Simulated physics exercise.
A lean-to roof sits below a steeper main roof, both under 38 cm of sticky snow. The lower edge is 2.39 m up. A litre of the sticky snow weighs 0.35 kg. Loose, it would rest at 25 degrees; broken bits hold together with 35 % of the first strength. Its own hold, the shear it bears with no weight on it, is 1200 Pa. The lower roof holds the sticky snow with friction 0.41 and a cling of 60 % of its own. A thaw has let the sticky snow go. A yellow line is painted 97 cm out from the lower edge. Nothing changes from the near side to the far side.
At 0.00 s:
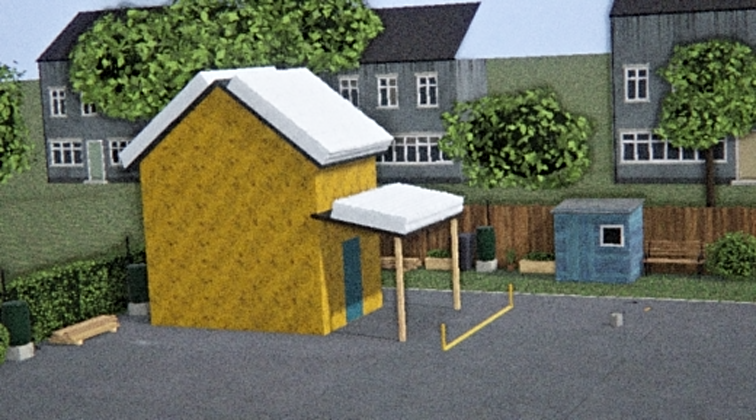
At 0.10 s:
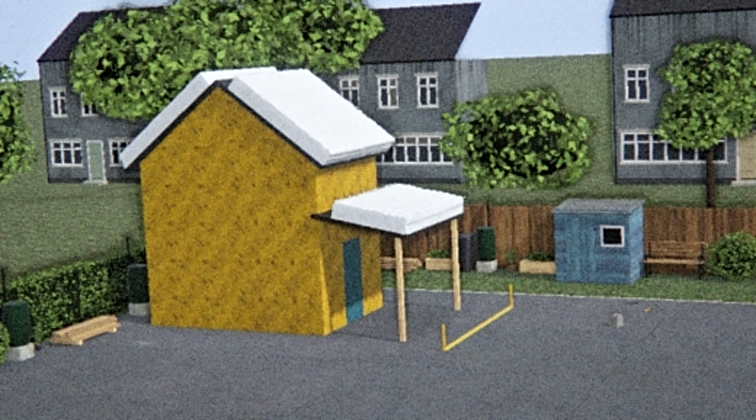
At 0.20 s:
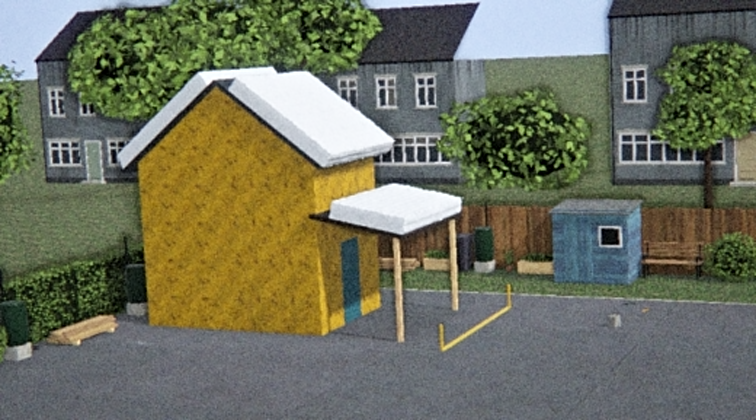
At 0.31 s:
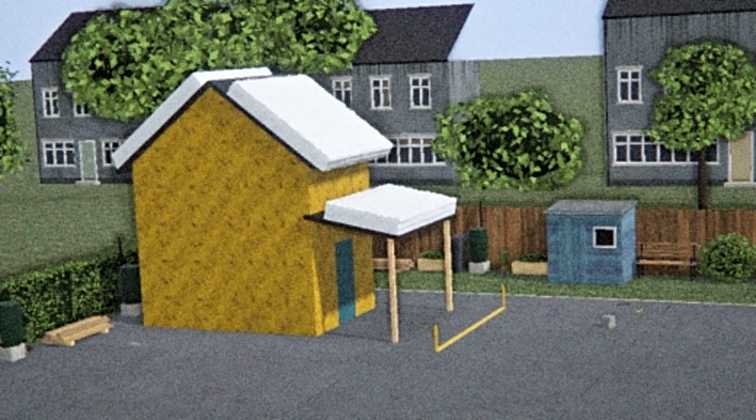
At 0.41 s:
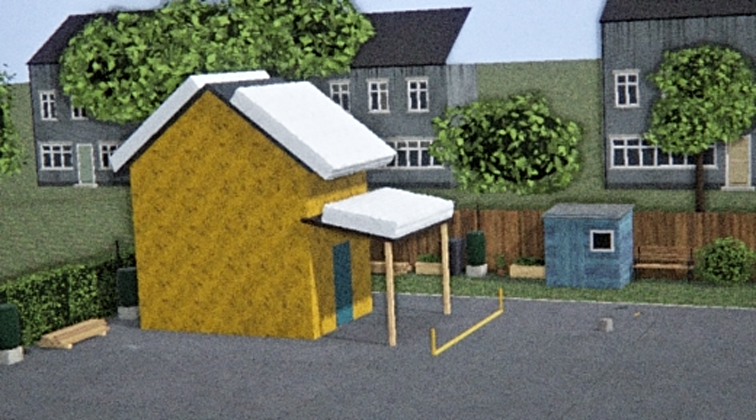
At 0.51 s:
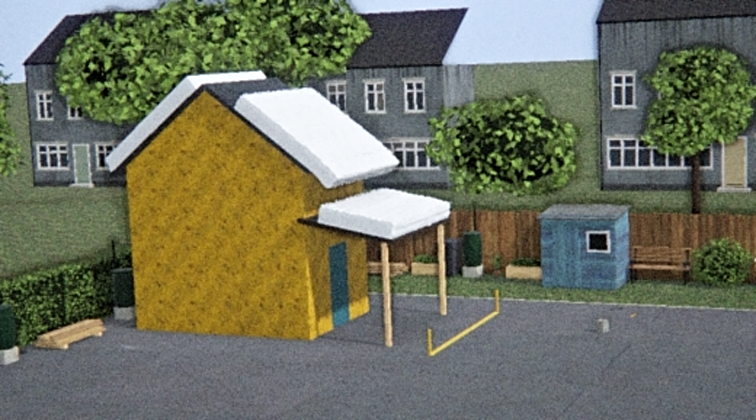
In a paved yard beside grey houses and trees, a mustard-yellow building with a blue door carries thick white snow on its steep main roof and lower porch roof. The snow on the main roof's right slope slides slowly down, baring a dark strip near the ridge and jutting out above the porch.
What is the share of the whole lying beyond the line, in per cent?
Expect roughly 38 %.
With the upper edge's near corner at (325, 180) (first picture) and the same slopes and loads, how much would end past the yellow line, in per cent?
In that case some 25 per cent.
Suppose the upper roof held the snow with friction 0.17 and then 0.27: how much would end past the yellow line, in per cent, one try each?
In turn about 30 %, 25 %.
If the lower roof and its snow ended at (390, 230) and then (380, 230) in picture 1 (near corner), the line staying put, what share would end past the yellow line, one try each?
In that order: 50 %, 55 %.
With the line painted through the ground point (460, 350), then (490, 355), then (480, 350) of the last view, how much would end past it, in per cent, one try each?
In turn about 25 %, 12 %, 18 %.
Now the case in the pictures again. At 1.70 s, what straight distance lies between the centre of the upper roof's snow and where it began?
Roughly 4.2 m.
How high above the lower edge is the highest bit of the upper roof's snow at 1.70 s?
Roughly 0.9 m.
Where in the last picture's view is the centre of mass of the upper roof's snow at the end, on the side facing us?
Near (433, 293).
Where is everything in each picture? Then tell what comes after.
Foremost bit of the sticky snow at (323, 154), in the first picture.
Foremost bit of the sticky snow at (324, 156), its middle shifted 2.4 cm, in the second picture.
Foremost bit of the sticky snow at (325, 158), its middle shifted 9.7 cm, 3 % of it past the upper edge, in one piece, in the third picture.
Foremost bit of the sticky snow at (324, 170), its middle shifted 22 cm, 8 % of it past the upper edge, in one piece, in the fourth picture.
Foremost bit of the sticky snow at (327, 170), its middle shifted 40 cm, 14 % of it past the upper edge, in one piece, in the fifth picture.
Foremost bit of the sticky snow at (330, 170), its middle shifted 63 cm, 22 % of it past the upper edge, in one piece, in the sixth picture.
After 1.06 s, none is below the lower edge and 0 % is past the line.
After 1.70 s, 28 % is below the lower edge and 18 % is past the line.
After 2.35 s, 53 % is below the lower edge and 38 % is past the line.
After 3.00 s, 53 % is below the lower edge and 38 % is past the line.
After 3.60 s, 53 % is below the lower edge and 38 % is past the line.
